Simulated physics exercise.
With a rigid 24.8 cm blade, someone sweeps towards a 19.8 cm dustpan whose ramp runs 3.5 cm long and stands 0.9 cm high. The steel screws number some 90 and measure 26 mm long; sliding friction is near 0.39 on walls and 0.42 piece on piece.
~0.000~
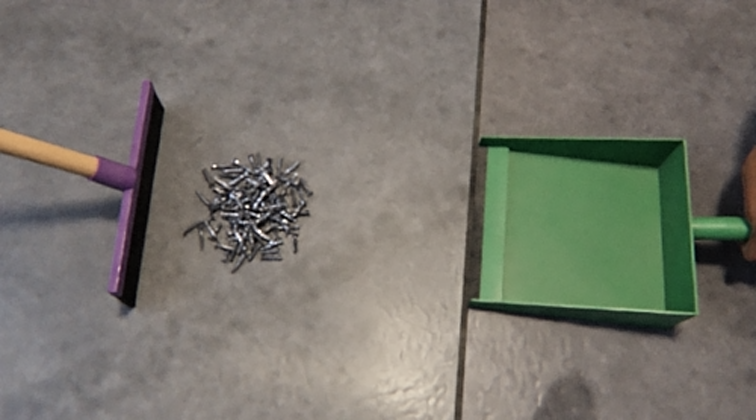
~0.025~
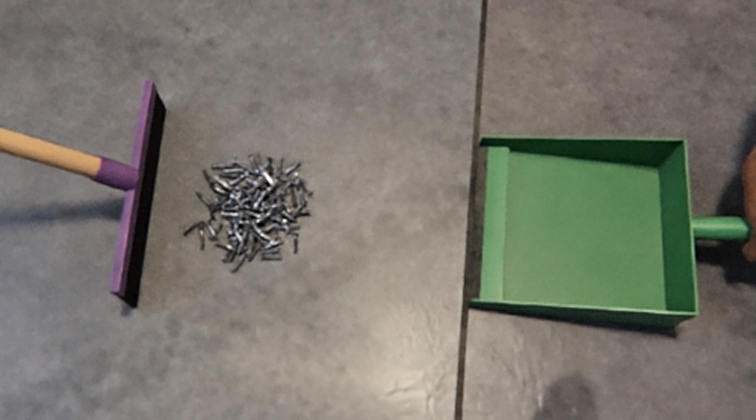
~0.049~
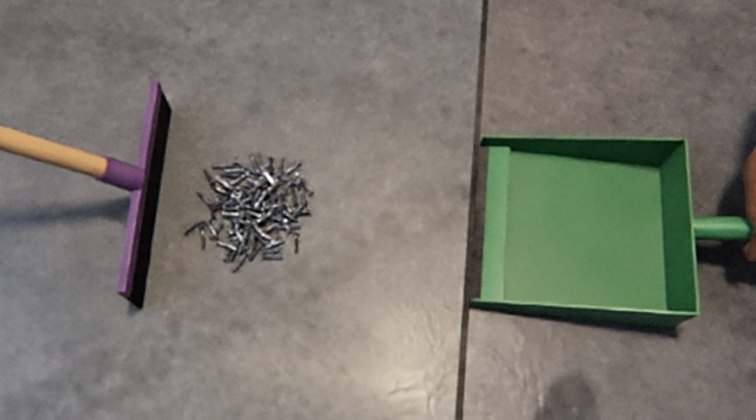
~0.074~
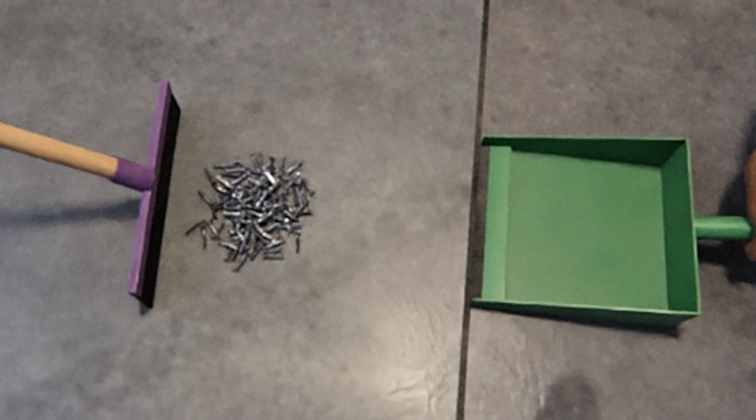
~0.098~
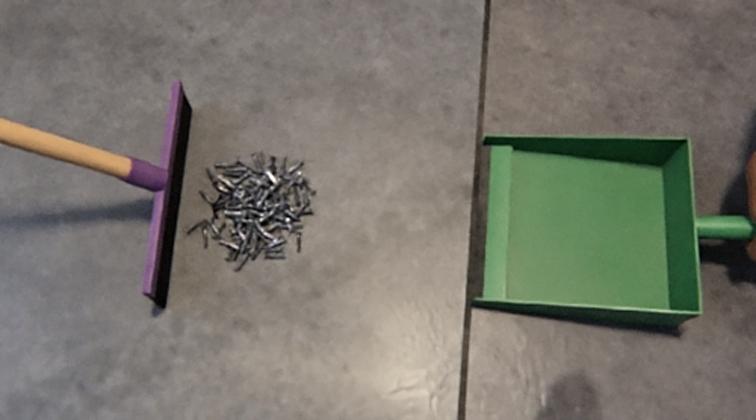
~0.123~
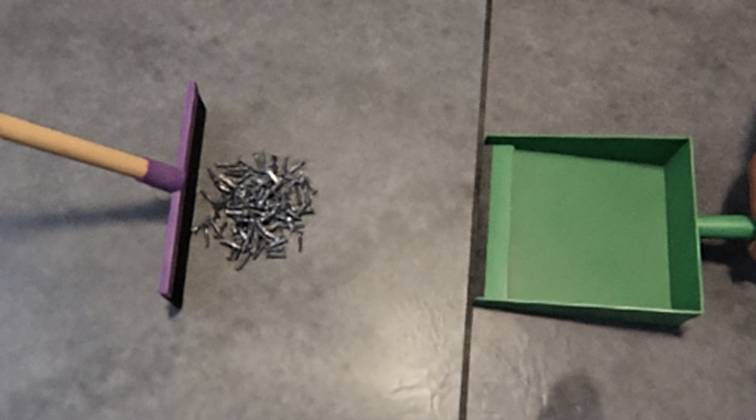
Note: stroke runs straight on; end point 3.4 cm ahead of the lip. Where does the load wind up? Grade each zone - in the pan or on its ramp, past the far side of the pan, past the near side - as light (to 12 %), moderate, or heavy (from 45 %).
Pan - moderate, far side - light, near side - light.
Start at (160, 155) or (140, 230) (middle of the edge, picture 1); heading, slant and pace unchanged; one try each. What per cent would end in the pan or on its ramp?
About 15 and 15 per cent.
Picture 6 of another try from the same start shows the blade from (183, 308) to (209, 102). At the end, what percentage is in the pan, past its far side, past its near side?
Split: Pan = 30, far = 5, near = 15.
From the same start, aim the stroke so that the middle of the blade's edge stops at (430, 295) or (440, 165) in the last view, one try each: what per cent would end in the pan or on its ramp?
Some 5 per cent on the first try, 15 per cent on the second.
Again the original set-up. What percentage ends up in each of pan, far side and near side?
Pan: 20%. Far side: 5%. Near side: 5%.
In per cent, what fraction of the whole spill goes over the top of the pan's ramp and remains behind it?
Some 0 per cent.
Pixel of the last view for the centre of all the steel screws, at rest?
In the last view, approximately (468, 217).
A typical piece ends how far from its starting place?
About 24 cm.
After 0.35 s, middle of the blade 19 cm from the lip; 0 % over the lip, far side 0 %, near side 0 %.
After 0.50 s, middle of the blade 10 cm from the lip; 0 % over the lip, far side 0 %, near side 5 %.
Then, at 0.78 s, middle of the blade 5 cm from the lip; 20 % over the lip, far side 5 %, near side 5 %.
By 2.1 s all is still; pan 20 %, far side 5 %, near side 5 %, in front of the lip or behind the blade 75 %.
